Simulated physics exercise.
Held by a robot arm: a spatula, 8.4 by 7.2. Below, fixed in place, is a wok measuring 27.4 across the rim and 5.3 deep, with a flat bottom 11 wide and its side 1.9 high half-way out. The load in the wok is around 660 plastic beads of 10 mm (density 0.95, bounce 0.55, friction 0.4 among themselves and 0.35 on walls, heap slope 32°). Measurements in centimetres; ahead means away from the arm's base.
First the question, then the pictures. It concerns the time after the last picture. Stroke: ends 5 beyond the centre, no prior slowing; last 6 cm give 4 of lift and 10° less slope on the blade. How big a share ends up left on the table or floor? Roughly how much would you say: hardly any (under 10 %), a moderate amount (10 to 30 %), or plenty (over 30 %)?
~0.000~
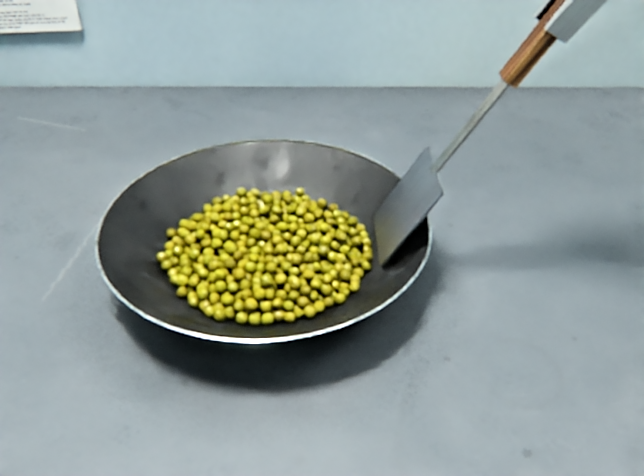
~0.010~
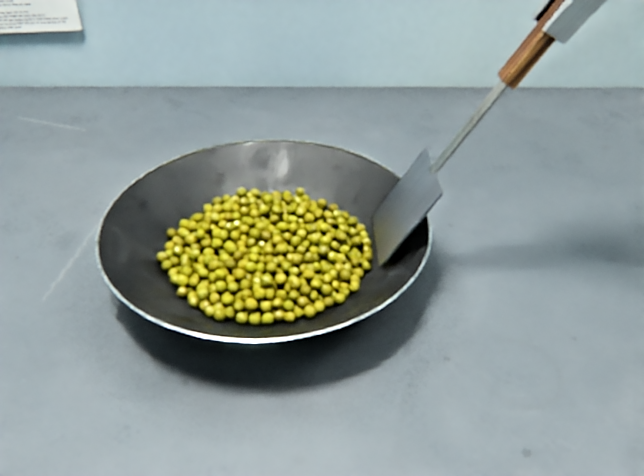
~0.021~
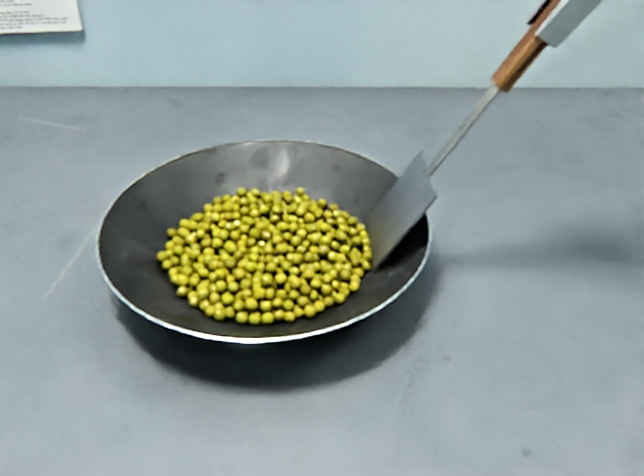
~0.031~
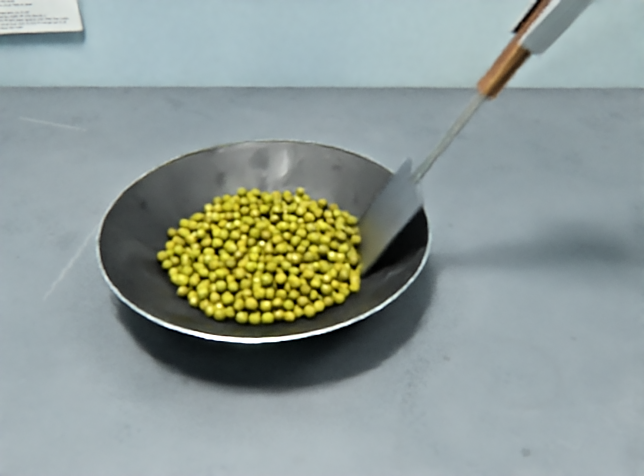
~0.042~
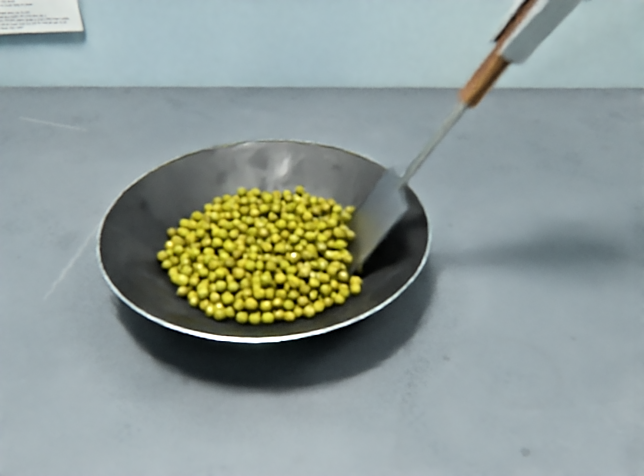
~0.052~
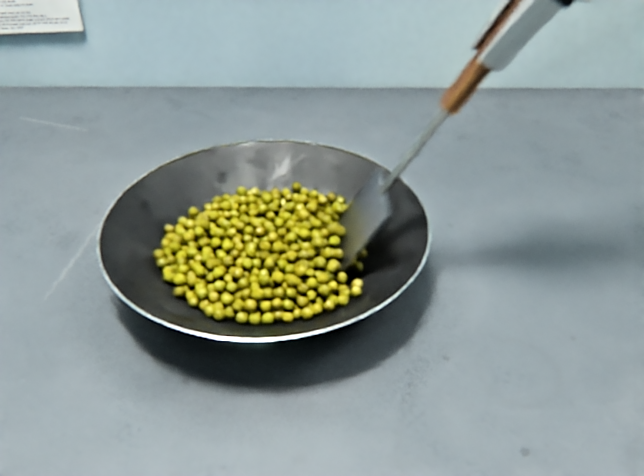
I'd say a moderate amount.
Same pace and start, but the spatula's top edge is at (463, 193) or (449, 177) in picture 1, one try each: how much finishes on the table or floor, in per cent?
Roughly 15% and 15%.
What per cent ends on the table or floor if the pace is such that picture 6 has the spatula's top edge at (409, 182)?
That share would be about 0 percent.
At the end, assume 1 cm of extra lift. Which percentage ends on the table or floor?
10 per cent.
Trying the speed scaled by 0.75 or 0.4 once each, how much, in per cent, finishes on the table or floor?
Roughly 5 percent for the first try, 0 percent for the second.
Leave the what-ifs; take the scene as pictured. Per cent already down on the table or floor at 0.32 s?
Share at that moment: Roughly 10 %.
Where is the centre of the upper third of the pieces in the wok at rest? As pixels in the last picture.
You'll find it at about (183, 237).
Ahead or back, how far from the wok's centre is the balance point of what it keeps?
About 3.5 centimetres ahead.
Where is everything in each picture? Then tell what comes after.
The first picture shows the spatula top edge at (436, 168), sloping 60°; upper third of the load around (268, 243), from x 160 to 370, top at y 190; 664 in the wok.
The second picture shows the spatula top edge at (434, 169), sloping 60°; upper third of the load around (268, 243), from x 160 to 370, top at y 190.
The third picture shows the spatula top edge at (429, 172), sloping 60°; upper third of the load around (268, 243), from x 165 to 370, top at y 190.
The fourth picture shows the spatula top edge at (416, 178), sloping 60°; upper third of the load around (269, 243), from x 165 to 365, top at y 190.
The fifth picture shows the spatula top edge at (400, 185), sloping 60°; upper third of the load around (271, 243), from x 165 to 365, top at y 190.
The sixth picture shows the spatula top edge at (383, 190), sloping 60°; upper third of the load around (271, 242), from x 160 to 360, top at y 185; 664 in the wok.
After 0.08 s, sloping 60°, highest piece 6 above the table; 664 in the wok.
After 0.10 s, sloping 57°, highest piece 7 above the table; 664 in the wok.
After 0.32 s, sloping 50°, highest piece 9 above the table; 572 in the wok, 54 on the table or floor, 38 on the blade or in flight.
After 1.37 s, sloping 50°, highest piece 5 above the table; 572 in the wok, 92 on the table or floor.
In the end, 572 in the wok, 92 on the table or floor. That is 14 % on the table or floor.
